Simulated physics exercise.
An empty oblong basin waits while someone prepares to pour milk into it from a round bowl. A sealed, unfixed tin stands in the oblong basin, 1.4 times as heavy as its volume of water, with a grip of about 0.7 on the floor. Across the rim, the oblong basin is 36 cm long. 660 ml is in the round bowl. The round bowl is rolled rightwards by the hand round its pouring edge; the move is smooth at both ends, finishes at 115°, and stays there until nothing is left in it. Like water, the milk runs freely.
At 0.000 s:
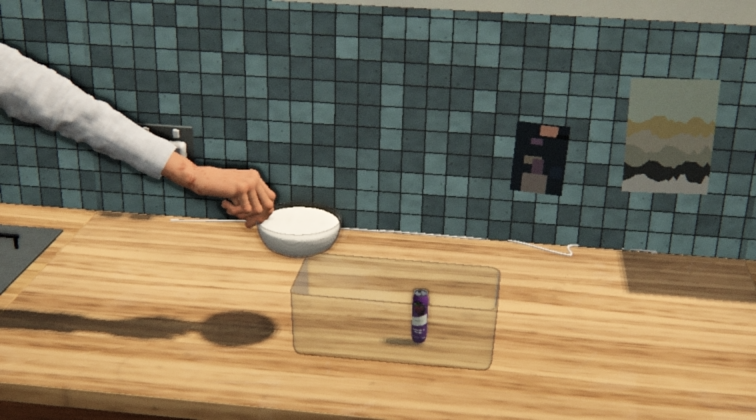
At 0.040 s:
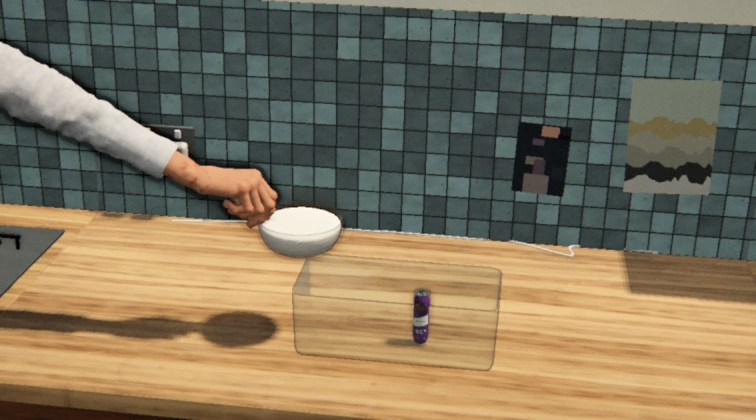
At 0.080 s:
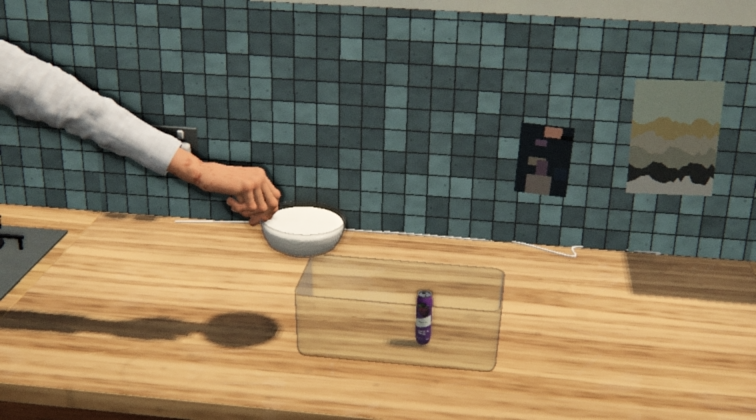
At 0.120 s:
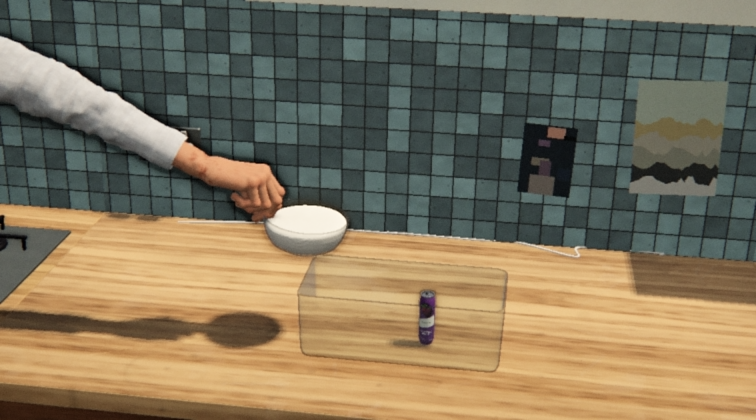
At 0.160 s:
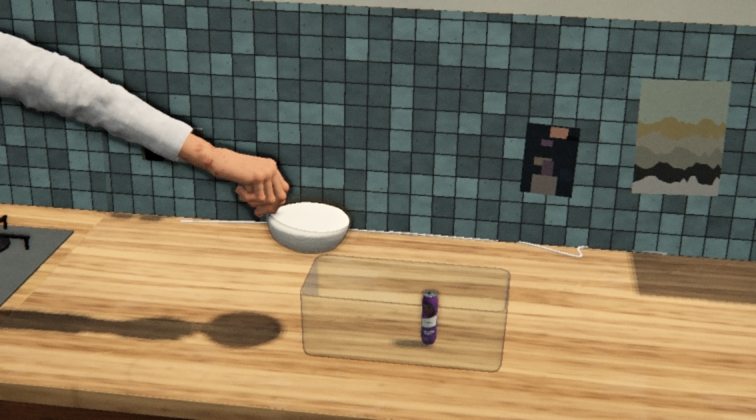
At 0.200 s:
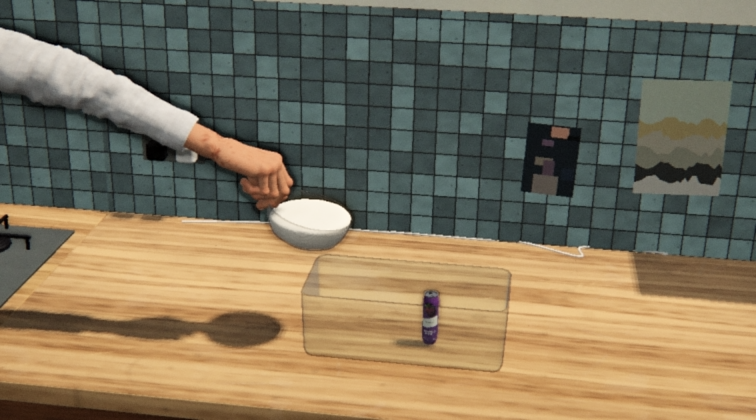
At the start, a hand holds a white round bowl on a wooden counter, behind an empty clear oblong basin with a small purple tin seen through it. The hand barely moves the bowl at first, then tilts it slightly rightwards, its left side lifting a little, while the view drifts slightly.
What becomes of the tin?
It will come down.
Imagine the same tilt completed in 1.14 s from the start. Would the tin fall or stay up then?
The tin stays on its base.
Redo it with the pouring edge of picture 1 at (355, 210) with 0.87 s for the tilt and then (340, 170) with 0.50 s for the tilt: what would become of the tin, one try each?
In the first try it remains standing; in the second it remains standing.
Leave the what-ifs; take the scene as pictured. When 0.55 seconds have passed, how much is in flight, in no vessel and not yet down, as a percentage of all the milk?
I'd put it at about 54 percent.
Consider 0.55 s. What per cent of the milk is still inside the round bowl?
Portion remaining: Approx. 30 per cent.
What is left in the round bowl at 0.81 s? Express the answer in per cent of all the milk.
Share remaining: Approx. 0 %.
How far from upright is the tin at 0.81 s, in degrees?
About 10 degrees.
By 0.55 s the tilt is 80° and 30 per cent is still to pour; the tin stands where it began.
By 0.81 s the tilt is 113° and 0 per cent is still to pour; the tin leans 10°.
By 1.09 s the tilt is 115° and 0 per cent is still to pour; the tin leans 55°.
By 1.38 s the tilt is 115° and 0 per cent is still to pour; the tin lies on its side.
At rest the tin lies on its side.
